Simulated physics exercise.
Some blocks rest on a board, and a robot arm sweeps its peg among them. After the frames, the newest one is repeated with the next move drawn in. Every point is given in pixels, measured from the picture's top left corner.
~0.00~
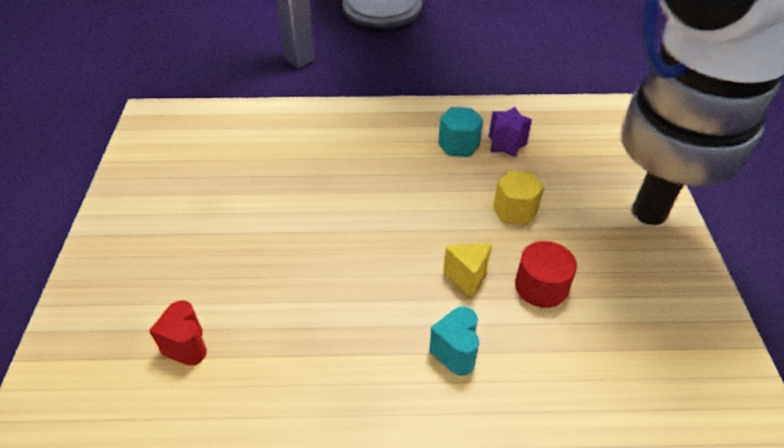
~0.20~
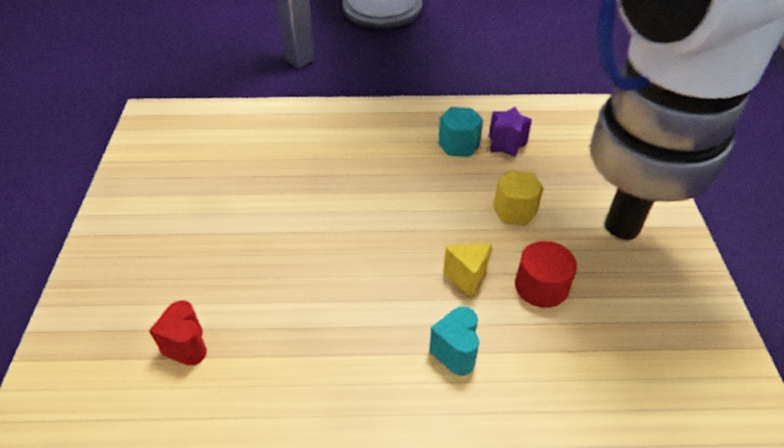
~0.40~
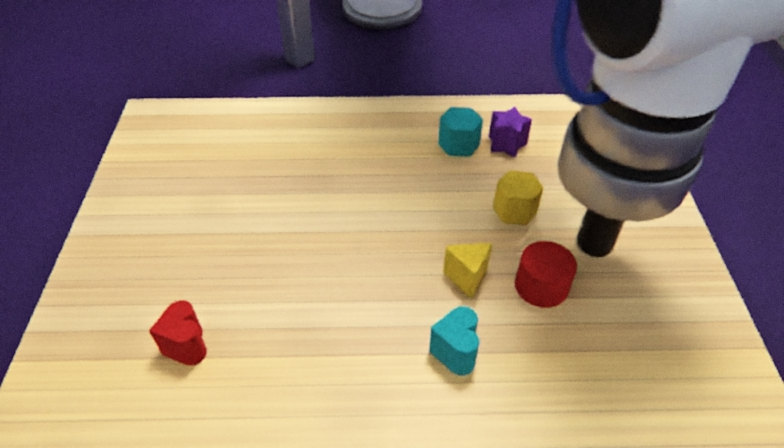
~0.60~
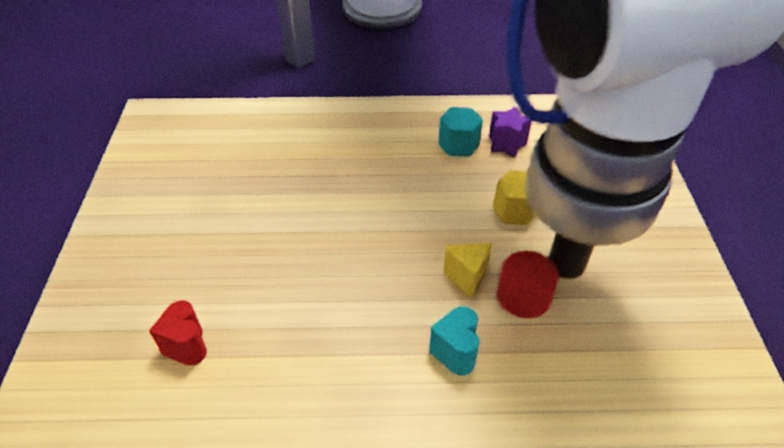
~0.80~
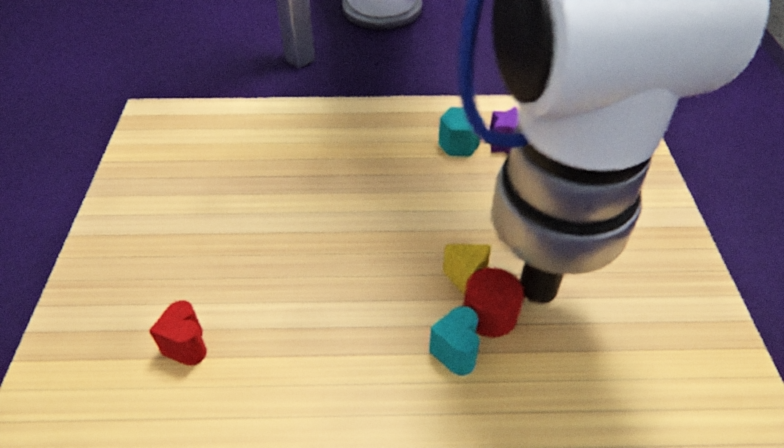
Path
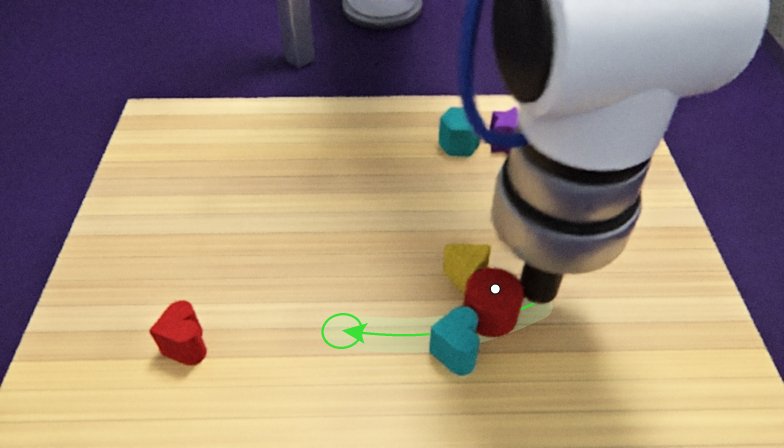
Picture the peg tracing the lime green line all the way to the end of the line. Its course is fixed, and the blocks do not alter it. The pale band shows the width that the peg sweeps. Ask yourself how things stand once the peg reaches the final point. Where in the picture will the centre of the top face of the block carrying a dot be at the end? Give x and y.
My best guess is (304, 280).
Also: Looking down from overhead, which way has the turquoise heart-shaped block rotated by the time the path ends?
It swings round anticlockwise.
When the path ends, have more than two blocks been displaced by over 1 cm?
No, that is not how it ends up.
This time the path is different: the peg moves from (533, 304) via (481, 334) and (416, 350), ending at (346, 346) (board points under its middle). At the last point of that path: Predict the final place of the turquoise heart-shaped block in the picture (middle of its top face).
(368, 370)
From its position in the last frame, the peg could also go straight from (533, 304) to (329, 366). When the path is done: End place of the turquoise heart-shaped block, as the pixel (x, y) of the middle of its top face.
Just about (420, 352).
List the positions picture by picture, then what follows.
The first frame shows tip of the peg (649, 213), middles of tops, turquoise heart-shaped block (459, 328), yellow triangular block (471, 253), red circular block (549, 261).
The second frame shows peg (622, 227), nothing pushed.
The third frame shows peg (594, 244), nothing pushed.
The fourth frame shows peg (566, 264), red circular block (531, 271).
The fifth frame shows peg (538, 288), turquoise heart-shaped block (459, 328), yellow triangular block (470, 253), red circular block (495, 289).
The line goes from (533, 304) through (476, 326) and (410, 335) to (342, 331); the dot is on the red circular block.
On the path given first. One third of the way, peg (477, 311); turquoise heart-shaped block (431, 341), turned 90° anticlockwise; red circular block (428, 300).
Two thirds of the way, peg (408, 320); turquoise heart-shaped block (427, 346), turned 95° anticlockwise; red circular block (362, 296).
At the end, peg (341, 316); turquoise heart-shaped block (427, 346), turned 95° anticlockwise; yellow triangular block unmoved; red circular block (304, 280).
